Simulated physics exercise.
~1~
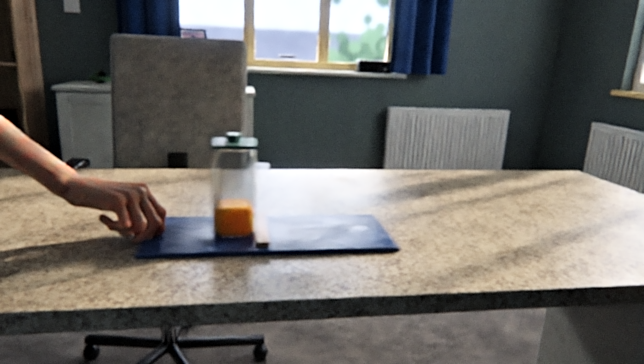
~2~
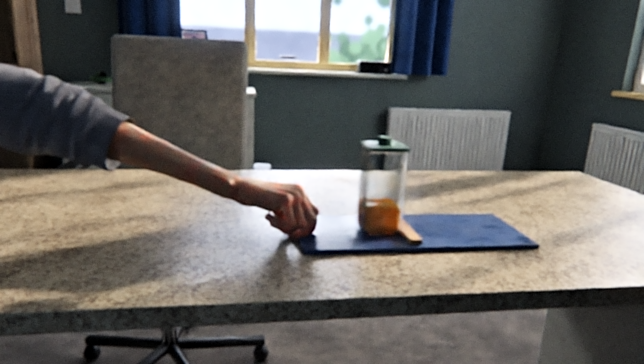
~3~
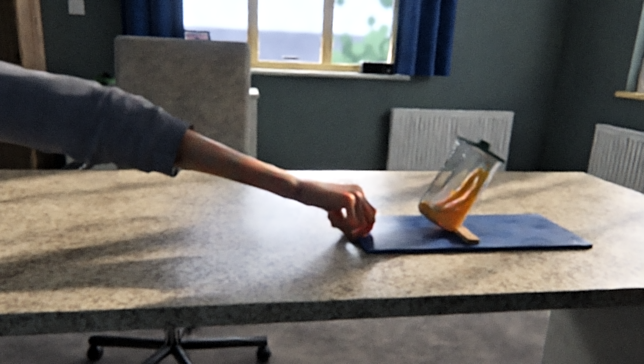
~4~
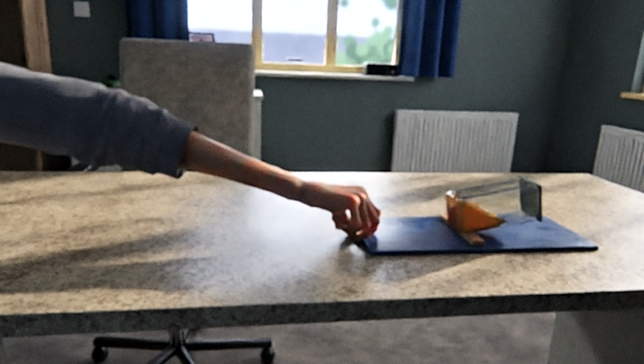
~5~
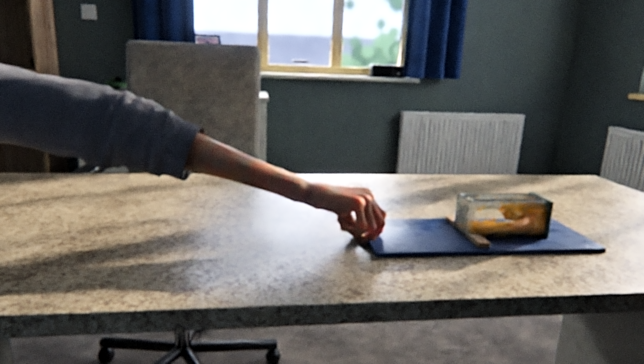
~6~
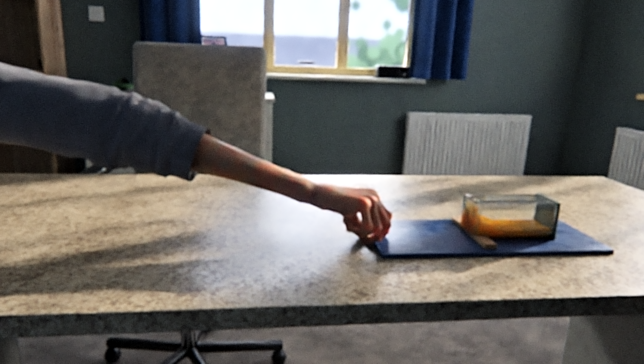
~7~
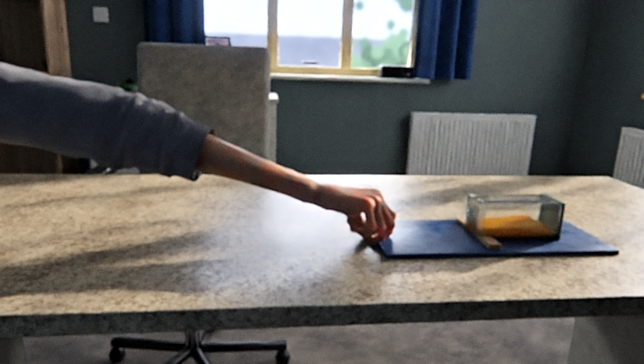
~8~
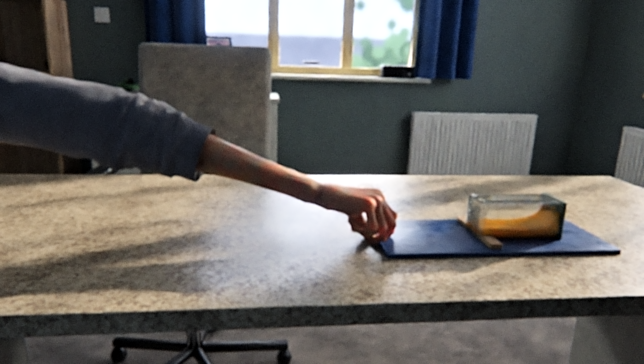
In a room with dark walls, a window and blue curtains, a speckled stone-like tabletop is seen from the front, with a grey chair behind it. A clear square bottle with a dark cap, partly filled with orange juice, stands upright on a blue board beside a small wooden strip. A hand reaching in from the left slides the board quickly to the right, then stops it. The bottle tips rightward over the strip, its juice sloshing, and falls onto its side. It ends lying flat on the board, juice settling inside, while the hand stays at the board's left edge.
